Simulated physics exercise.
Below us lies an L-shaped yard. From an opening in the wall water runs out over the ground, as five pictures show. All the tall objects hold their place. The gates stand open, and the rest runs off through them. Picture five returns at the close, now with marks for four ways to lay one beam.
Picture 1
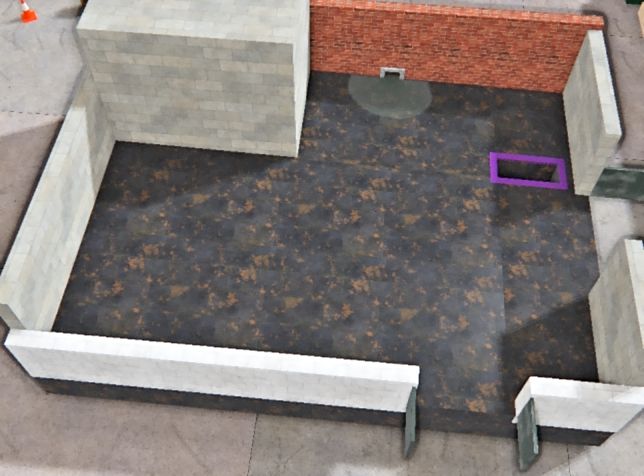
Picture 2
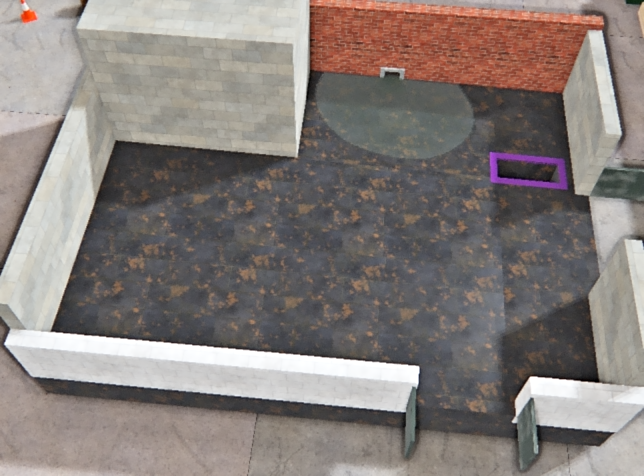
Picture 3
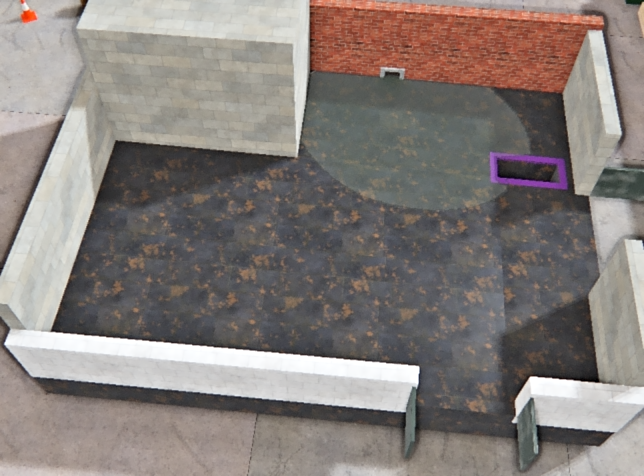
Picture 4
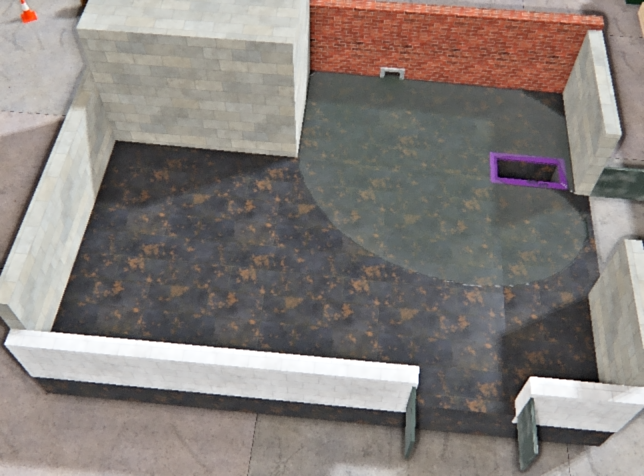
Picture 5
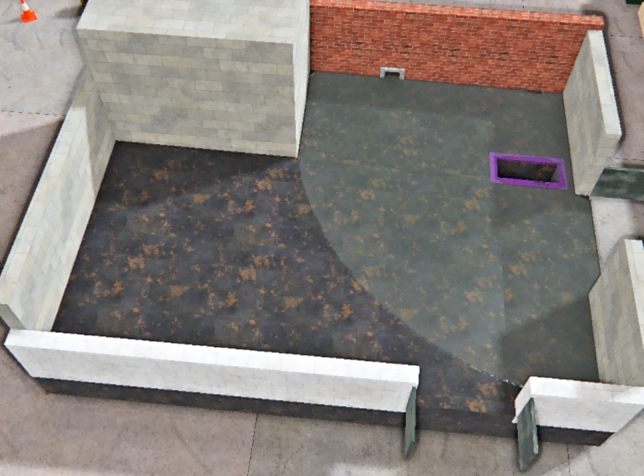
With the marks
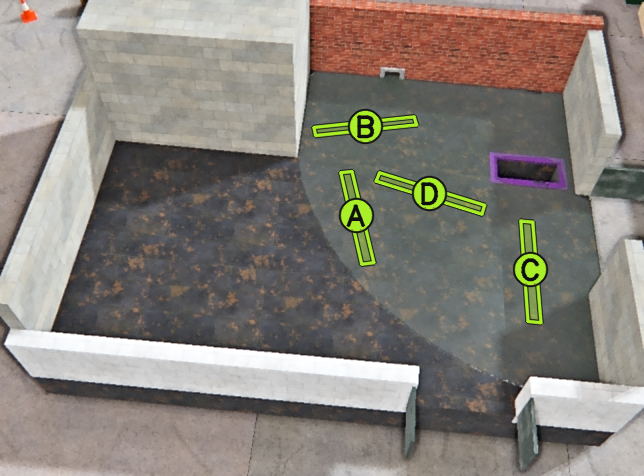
A walled yard lies still as greyish water spreads from the brick wall past a purple-edged gully.
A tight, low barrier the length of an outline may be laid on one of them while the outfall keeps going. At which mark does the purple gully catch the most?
Take B.
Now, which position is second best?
Here it is position D.
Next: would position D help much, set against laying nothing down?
Yes.
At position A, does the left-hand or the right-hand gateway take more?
The right one.
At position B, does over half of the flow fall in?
Yes.
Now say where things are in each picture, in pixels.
The first picture shows outfall at (392, 74); purple gully at (528, 171); open gate at (463, 395); open gate at (582, 242); front seen at (386, 114), 3 % of the ground wet; purple gully still dry.
The second picture shows front seen at (454, 145), 11 % of the ground wet; purple gully still dry.
The third picture shows front seen at (489, 195), 23 % of the ground wet; purple gully taking water.
The fourth picture shows front seen at (551, 269), 39 % of the ground wet; purple gully taking water.
The fifth picture shows front seen at (572, 359), 53 % of the ground wet; purple gully taking water.
On the marked copy, A from (346, 172) to (367, 263); B from (314, 131) to (415, 120); C from (534, 322) to (526, 221); D from (377, 176) to (483, 209).
For position A, about 29 % of the stream goes into the purple gully, about 71 % out by the gates.
For position B, about 72 % of the stream goes into the purple gully, about 26 % out by the gates.
For position C, about 29 % of the stream goes into the purple gully, about 71 % out by the gates.
For position D, about 43 % of the stream goes into the purple gully, about 57 % out by the gates.
